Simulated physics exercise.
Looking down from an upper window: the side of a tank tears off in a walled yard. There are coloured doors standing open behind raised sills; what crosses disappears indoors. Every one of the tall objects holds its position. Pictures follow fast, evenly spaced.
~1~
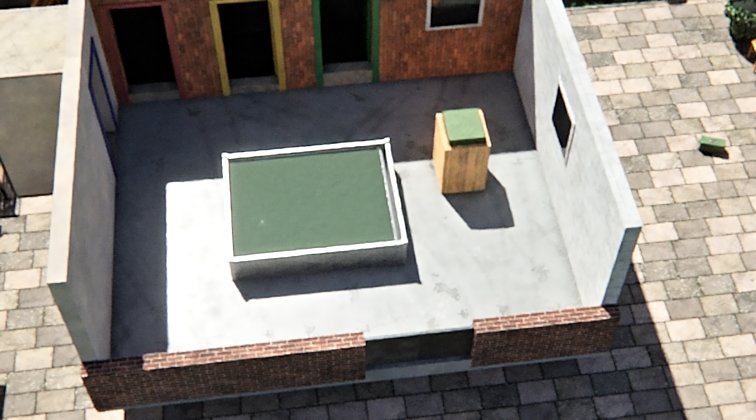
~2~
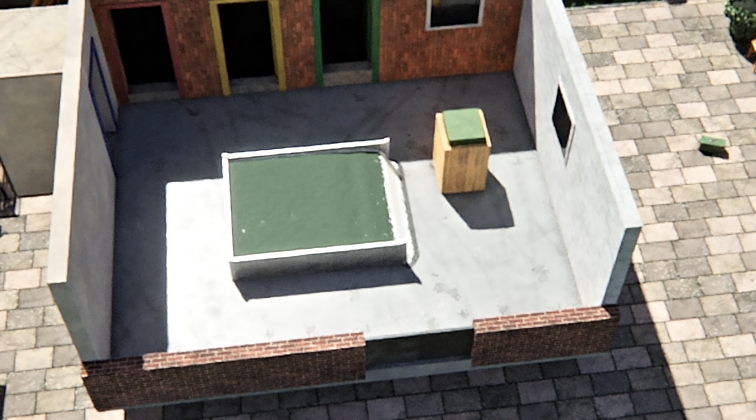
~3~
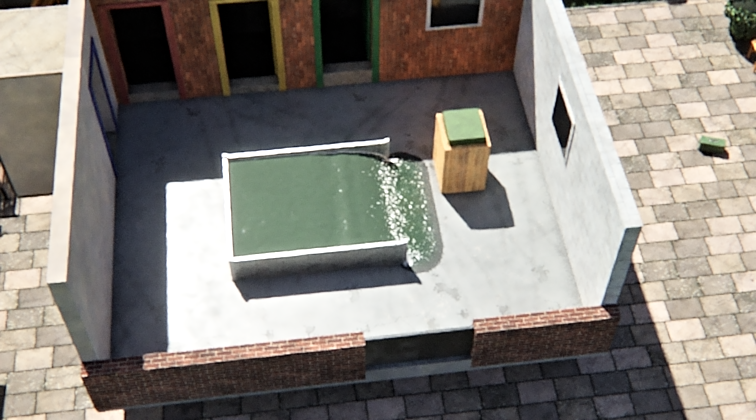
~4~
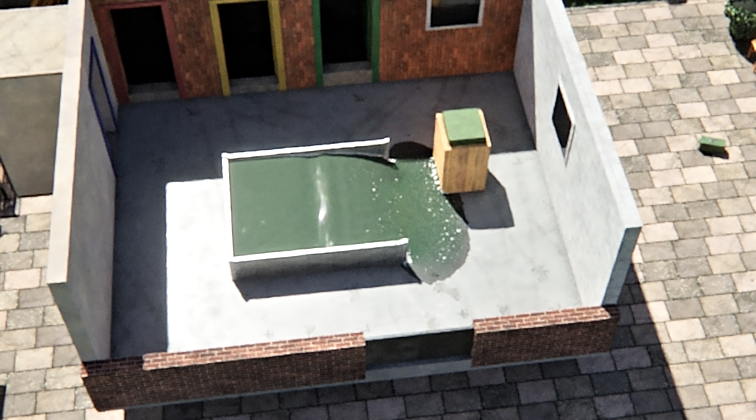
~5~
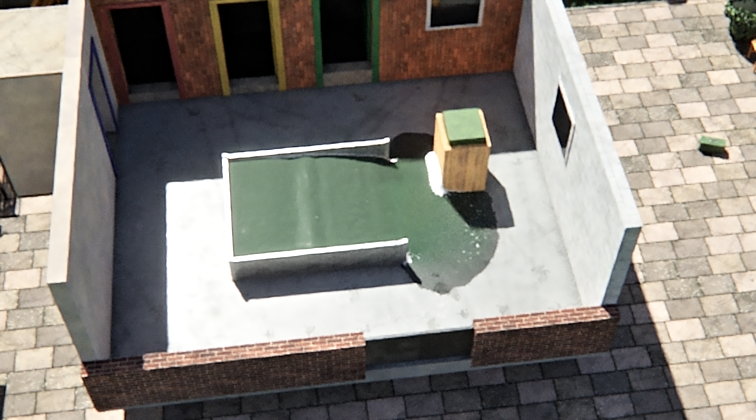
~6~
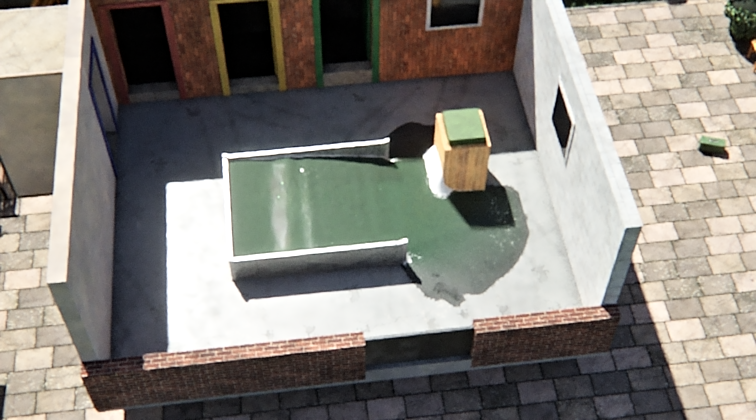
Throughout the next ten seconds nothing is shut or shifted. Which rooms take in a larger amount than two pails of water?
In the end, the green door takes in no more; the blue door takes in no more; the yellow door takes in no more; the red door takes in no more.
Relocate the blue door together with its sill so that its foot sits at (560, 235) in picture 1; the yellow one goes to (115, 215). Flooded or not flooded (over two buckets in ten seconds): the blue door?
Note - blue door ends up higher.
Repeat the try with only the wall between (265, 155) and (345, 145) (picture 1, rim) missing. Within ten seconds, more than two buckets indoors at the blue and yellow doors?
Door by door, blue door tops the limit, then yellow door tops the limit.
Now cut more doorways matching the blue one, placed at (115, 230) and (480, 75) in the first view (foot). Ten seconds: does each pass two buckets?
In that order: Lets less in, floods.
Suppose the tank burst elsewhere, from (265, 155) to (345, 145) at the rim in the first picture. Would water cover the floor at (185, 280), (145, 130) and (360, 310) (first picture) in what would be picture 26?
Following the listed order, the three come out not reached, reached by the spill and not reached.
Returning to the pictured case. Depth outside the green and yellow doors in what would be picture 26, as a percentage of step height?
Around 30 in a hundred for the first and 10 in a hundred for the second.
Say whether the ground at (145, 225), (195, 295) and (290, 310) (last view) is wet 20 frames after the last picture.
In turn, the points end up high and dry, high and dry and high and dry.
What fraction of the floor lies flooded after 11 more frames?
I'd put it at roughly 35 per cent.
A moment on, water covers 25 % of the floor; the green door not reached, the blue door not reached, the yellow door not reached, the red door not reached.
Next, water covers 35 % of the floor; the green door not reached, the blue door not reached, the yellow door not reached, the red door not reached.
Then, water covers 45 % of the floor; the green door wet at the sill, nothing in, the blue door not reached, the yellow door wet at the sill, nothing in, the red door not reached.
Later, water covers 85 % of the floor; the green door wet at the sill, nothing in, the blue door not reached, the yellow door wet at the sill, nothing in, the red door wet at the sill, nothing in.
In the end, water covers 100 % of the floor; the green door wet at the sill, nothing in, the blue door under two buckets in, the yellow door wet at the sill, nothing in, the red door wet at the sill, nothing in.
